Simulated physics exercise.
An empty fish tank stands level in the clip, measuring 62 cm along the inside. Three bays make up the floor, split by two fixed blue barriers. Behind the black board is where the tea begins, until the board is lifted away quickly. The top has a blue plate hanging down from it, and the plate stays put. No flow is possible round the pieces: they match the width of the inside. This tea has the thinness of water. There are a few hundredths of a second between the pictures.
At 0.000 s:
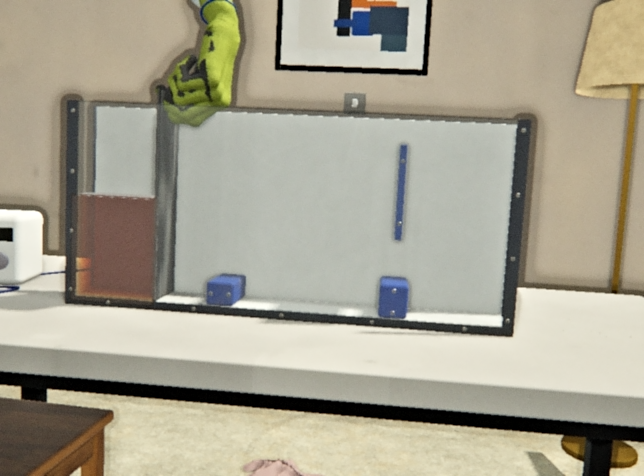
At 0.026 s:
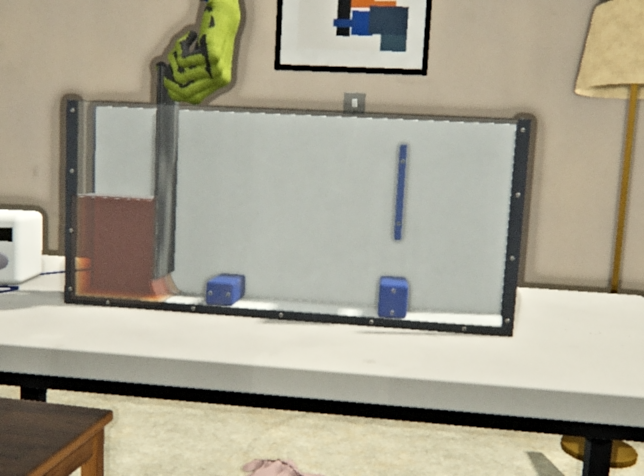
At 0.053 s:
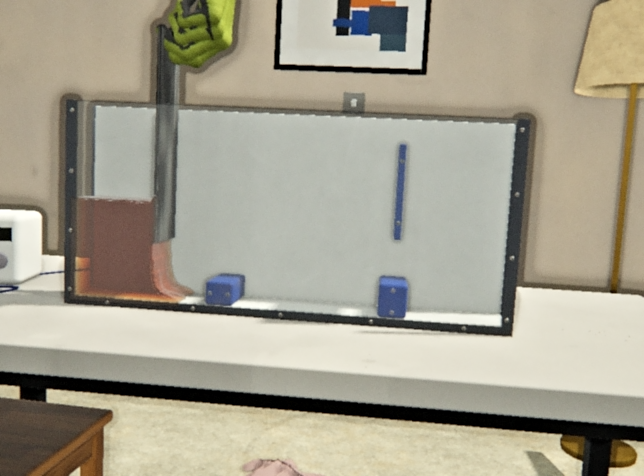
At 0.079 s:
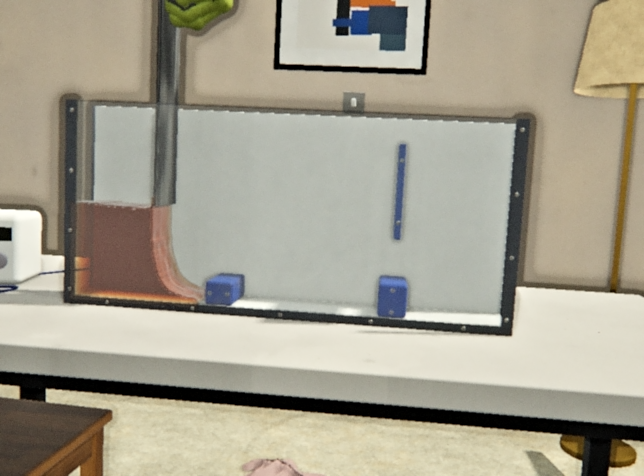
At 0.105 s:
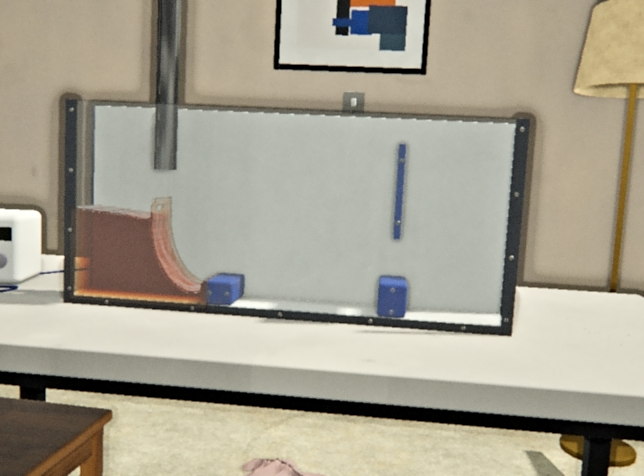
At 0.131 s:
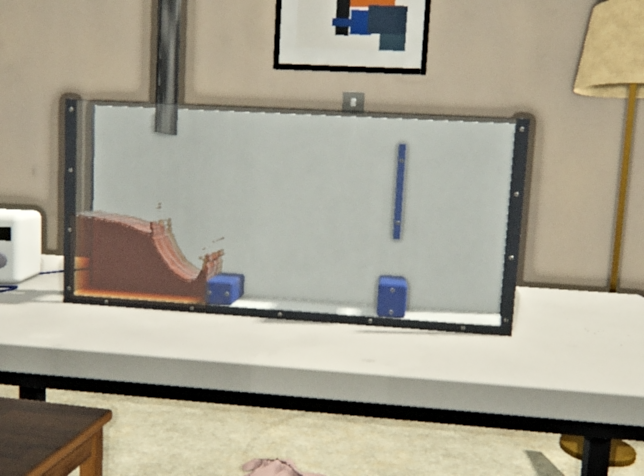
The clip opens on a clear tank with reddish-brown liquid behind a dark board at left, two blue blocks and a hanging blue plate. A green-gloved hand lifts the board upward; the liquid slides out beneath it along the floor, meets the nearer block and splashes up against it.
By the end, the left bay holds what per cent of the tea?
Around 44 out of 100.
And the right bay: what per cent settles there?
Roughly 10 percent.
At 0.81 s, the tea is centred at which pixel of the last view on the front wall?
You'll find the balance point close to (238, 293) in the last picture.
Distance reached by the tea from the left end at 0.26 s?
Roughly 34 cm out.
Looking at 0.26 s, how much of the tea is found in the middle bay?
Roughly 20 per cent of the liquid is there.
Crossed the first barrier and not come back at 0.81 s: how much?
By then it's close to 50 %.
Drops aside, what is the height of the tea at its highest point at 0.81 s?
About 4.5 cm.
Then, 0.26 s in, the shares are 80, 20 and 0 per cent from left to right.
Then, 0.46 s in, the shares are 58, 37 and 5 per cent from left to right.
Then, 0.81 s in, the shares are 49, 41 and 10 per cent from left to right.
Finally, the split from left to right is 45, 46 and 10 per cent.
